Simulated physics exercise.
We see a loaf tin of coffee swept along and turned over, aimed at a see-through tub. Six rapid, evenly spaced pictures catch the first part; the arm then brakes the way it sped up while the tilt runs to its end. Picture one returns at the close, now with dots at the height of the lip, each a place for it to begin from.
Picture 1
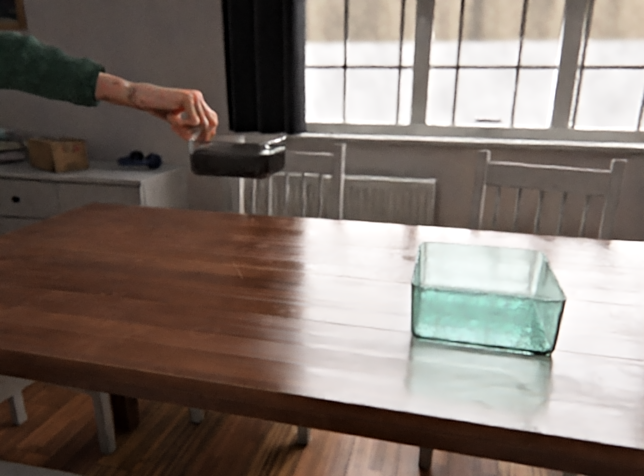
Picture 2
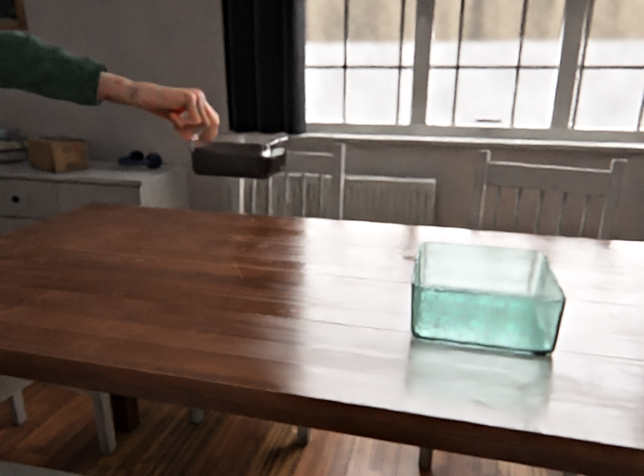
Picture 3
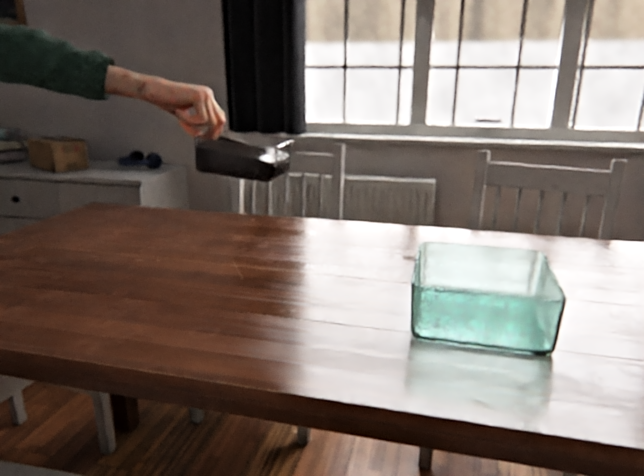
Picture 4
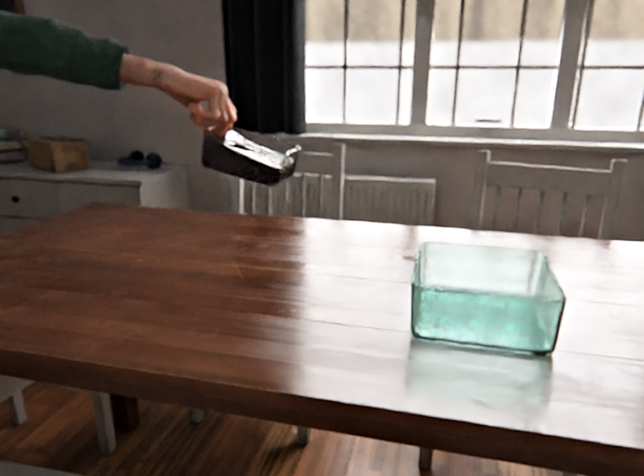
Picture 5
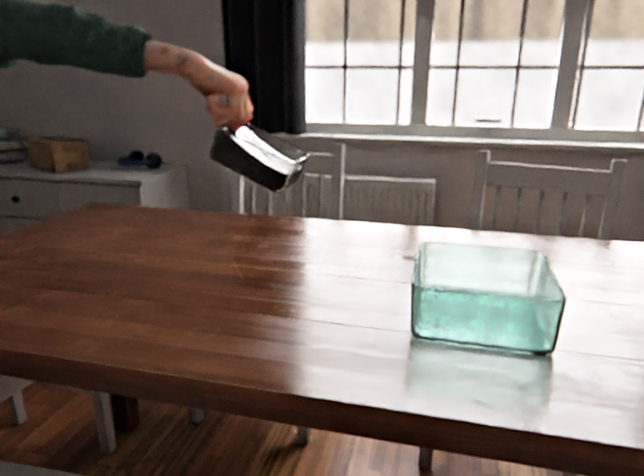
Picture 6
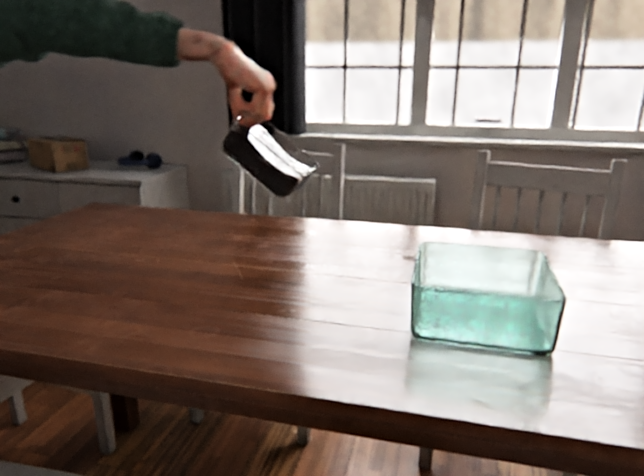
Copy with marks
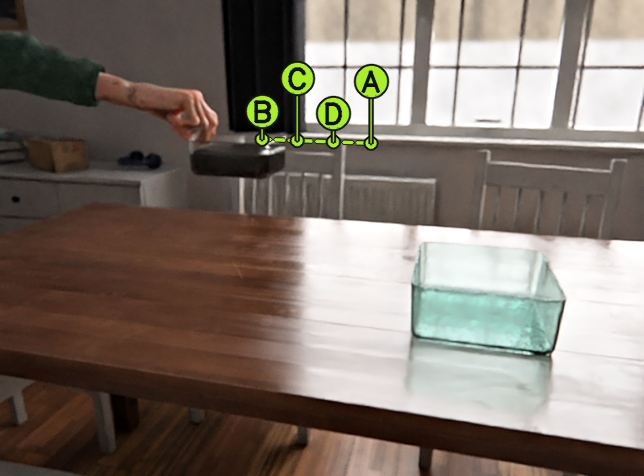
The clip opens on a hand in a green sleeve holding a small dark tin level above a wooden table, left of a clear tub of greenish liquid. The hand moves the tin rightward and slightly down, tilting it more and more steeply toward the tub, while nothing leaves it.
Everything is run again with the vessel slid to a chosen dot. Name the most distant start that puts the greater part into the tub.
Use place C.
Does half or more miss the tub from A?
No, not at all.
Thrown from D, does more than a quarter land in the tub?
Yes.
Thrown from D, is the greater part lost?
No, that is safe.
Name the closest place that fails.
B.
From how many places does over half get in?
Three of the four.
On the marked copy, A at (371, 143); B at (262, 139); C at (297, 140); D at (333, 141).
For place A, about 95 % lands in the tub, 3 % falls short.
For place B, about 6 % lands in the tub, 89 % falls short and 5 % goes beside or beyond.
For place C, about 69 % lands in the tub, 16 % falls short and 16 % goes beside or beyond.
For place D, about 73 % lands in the tub, 6 % falls short and 22 % goes beside or beyond.
